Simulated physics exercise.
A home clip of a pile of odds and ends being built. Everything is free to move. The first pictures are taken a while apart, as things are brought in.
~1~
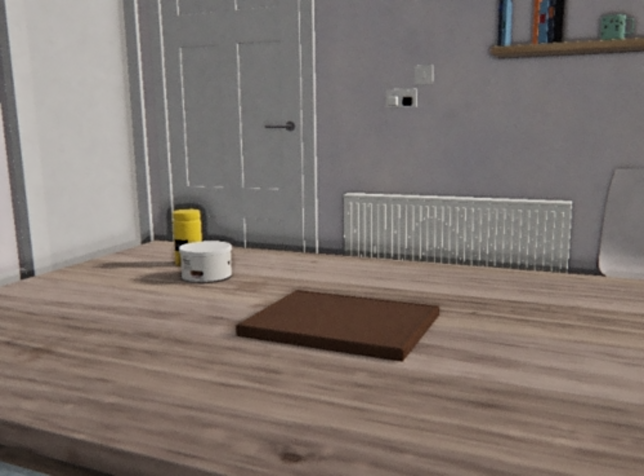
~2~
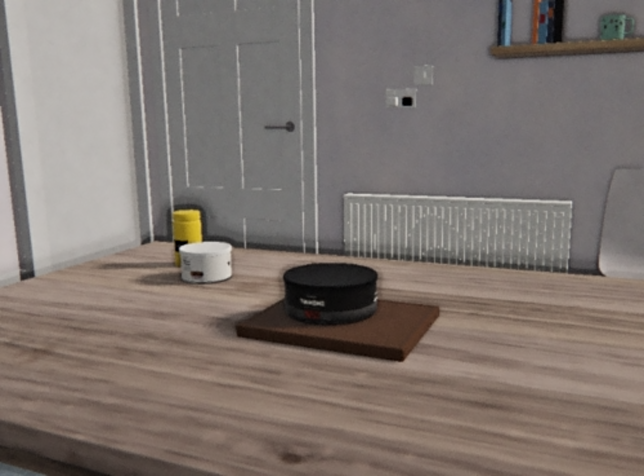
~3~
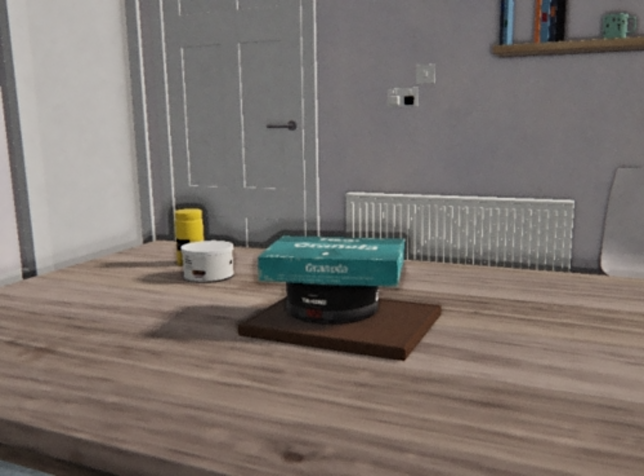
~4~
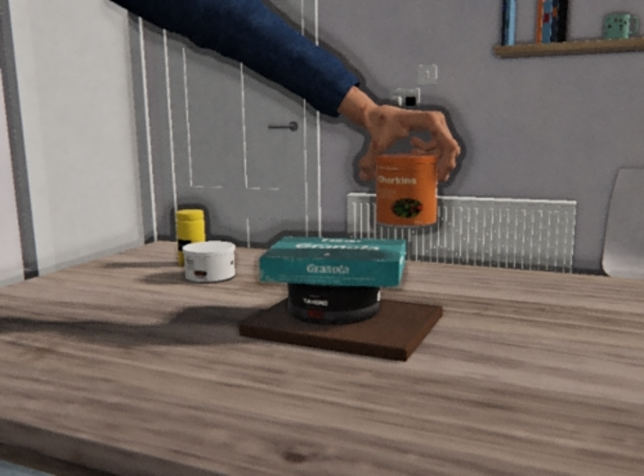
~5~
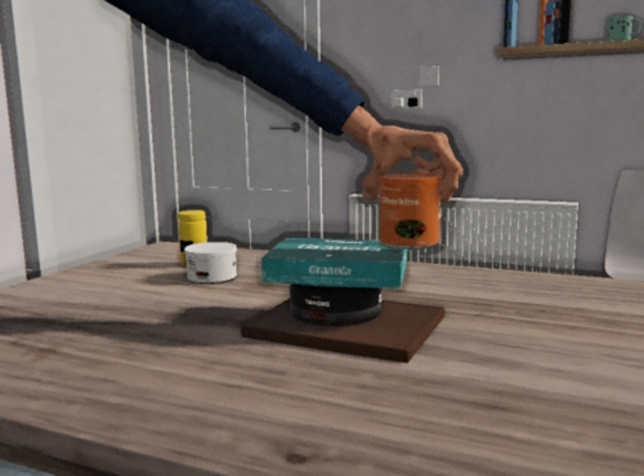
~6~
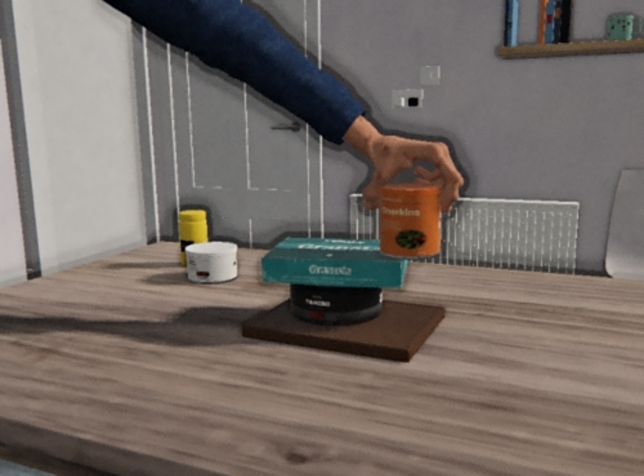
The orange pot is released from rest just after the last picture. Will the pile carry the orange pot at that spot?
It comes apart.
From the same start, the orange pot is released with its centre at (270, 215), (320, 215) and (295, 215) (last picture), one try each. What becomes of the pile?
First, it comes apart; second, it holds; third, it keeps its balance.
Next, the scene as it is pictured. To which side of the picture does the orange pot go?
It goes to the right.
Then, 0.40 s after the last picture, orange pot now fallen.
Then, 0.60 s after the last picture, things are still on the move.
Then, 1.50 s after the last picture, nothing new.
At rest, fallen, orange pot; the other 5 in place. Seen from the same camera at the end, orange pot near (529, 305). The pile gives way.
